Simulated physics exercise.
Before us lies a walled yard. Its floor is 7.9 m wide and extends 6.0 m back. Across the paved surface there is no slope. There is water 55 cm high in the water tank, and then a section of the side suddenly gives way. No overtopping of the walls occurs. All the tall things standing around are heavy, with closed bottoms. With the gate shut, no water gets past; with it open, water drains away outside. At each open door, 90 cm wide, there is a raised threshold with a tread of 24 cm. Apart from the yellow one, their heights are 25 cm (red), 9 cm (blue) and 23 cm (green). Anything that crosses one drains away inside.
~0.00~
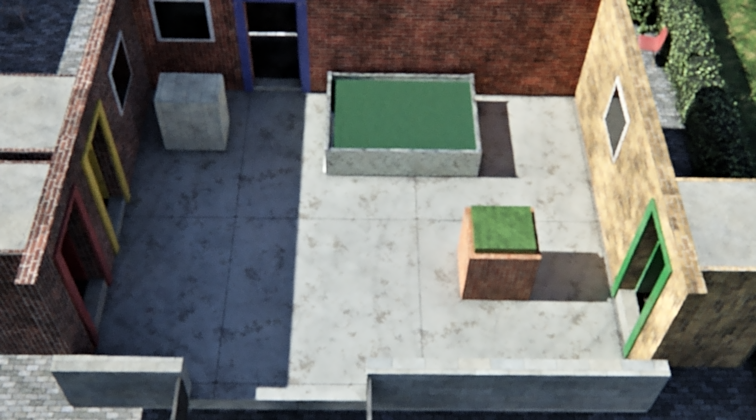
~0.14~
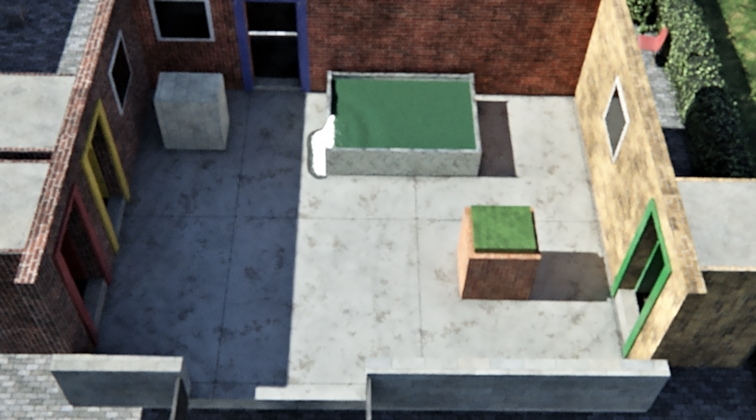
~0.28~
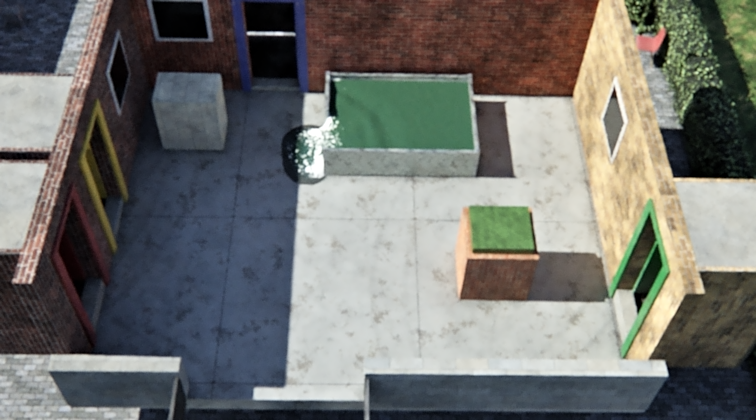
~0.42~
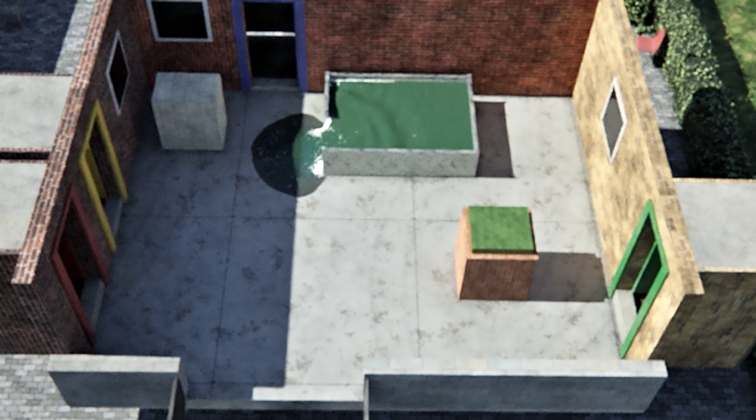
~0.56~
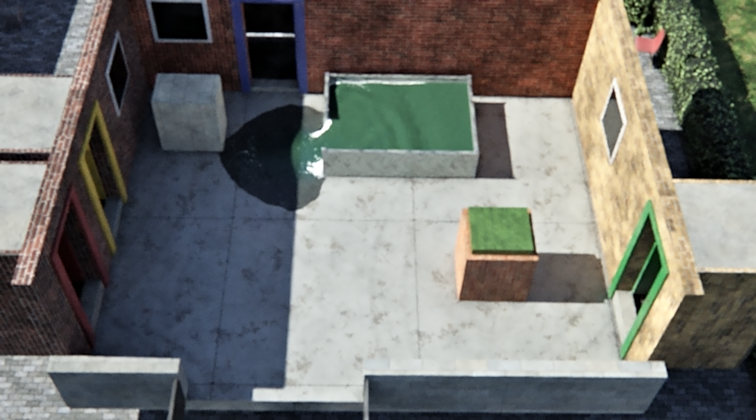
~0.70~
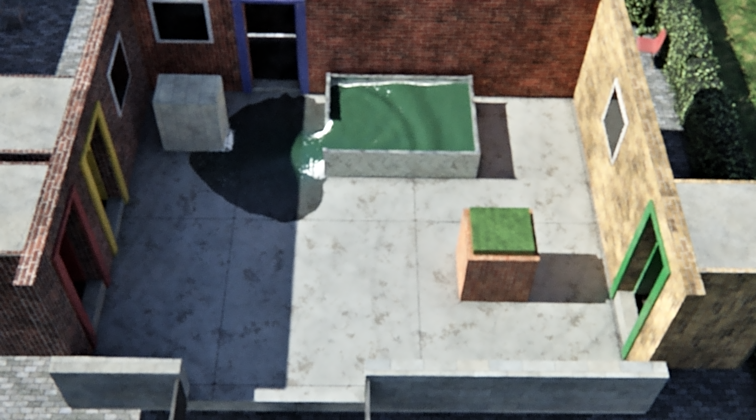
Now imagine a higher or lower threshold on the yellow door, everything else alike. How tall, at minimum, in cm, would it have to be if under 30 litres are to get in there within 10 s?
It would need to be about 14 cm tall.
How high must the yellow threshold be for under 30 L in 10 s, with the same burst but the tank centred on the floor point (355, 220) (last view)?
At least some 18 centimetres tall.
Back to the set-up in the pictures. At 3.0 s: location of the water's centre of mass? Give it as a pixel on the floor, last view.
The balance point sits at roughly (306, 160).
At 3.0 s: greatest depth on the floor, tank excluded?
Close to 24 centimetres.
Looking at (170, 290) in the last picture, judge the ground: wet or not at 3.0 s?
At that moment it's submerged.
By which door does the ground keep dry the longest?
I'd say the green one.
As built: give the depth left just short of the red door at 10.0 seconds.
Lab note: Depth approx. 9.5 cm.
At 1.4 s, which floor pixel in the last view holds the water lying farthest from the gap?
At about (125, 206).
After 1.4 s water covers 20 % of the floor, deepest (34 cm) near (323, 160); it has not reached the yellow door.
After 3.0 s water covers 35 % of the floor, deepest (24 cm) near (86, 384); 20 cm at the yellow door, 3 litres in over its 18 cm threshold.
After 10.0 s water covers 80 % of the floor, deepest (12 cm) near (162, 385); 8 cm at the yellow door, 7 litres in over its 18 cm threshold.
At the yellow door as built, the water arrived by 1.6 s and peaked near 21 cm at 2.8 s.
With a threshold of 13 cm, 43 litres would have come in within the 10 s; with 17.5 cm, 9 litres. So under 30 litres takes about 14 cm.
